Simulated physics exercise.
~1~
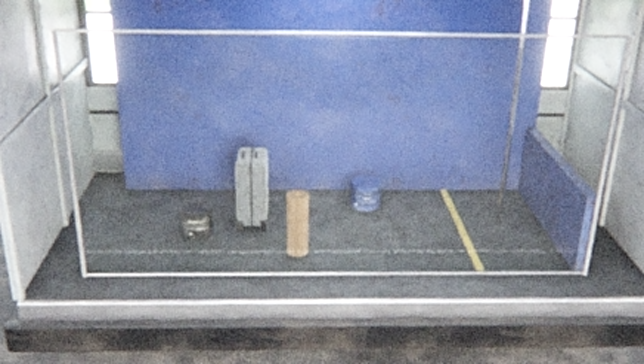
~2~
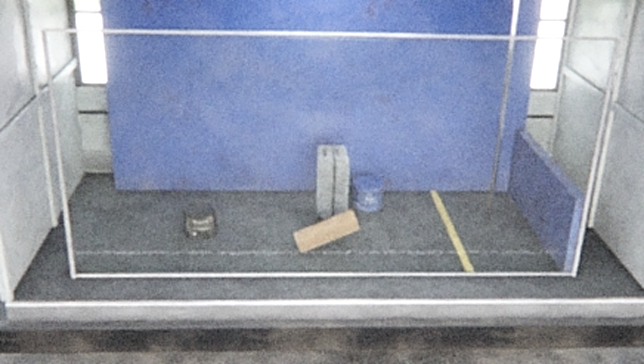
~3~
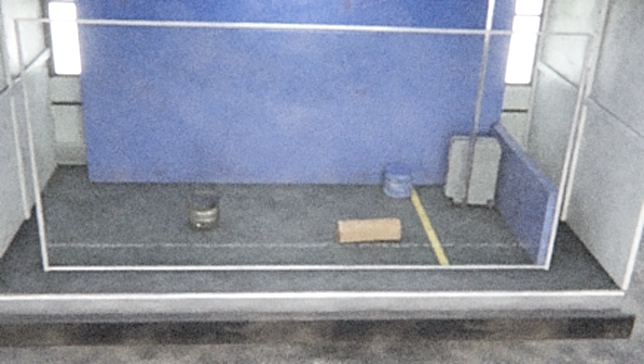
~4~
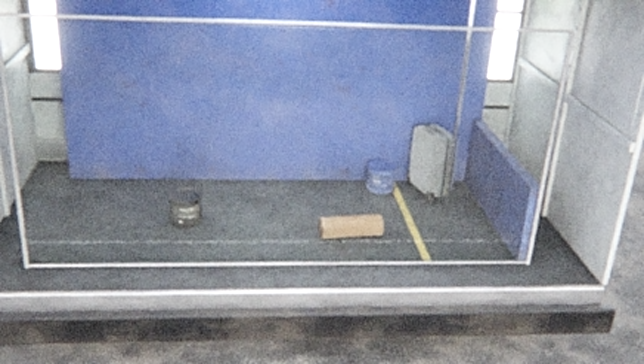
A large blue panel backs a grey-floored bay, seen from the front and slightly above, with a yellow line across the floor toward the right. A grey wheeled case and an upright brown roll stand near the middle, with a black bucket to their left and a blue bucket to their right. The case slides right while the roll topples onto its side. The case continues across the line toward the low blue wall, and the roll and blue bucket shift right. Finally the case stands beyond the line, while both buckets and the fallen roll rest short of it.
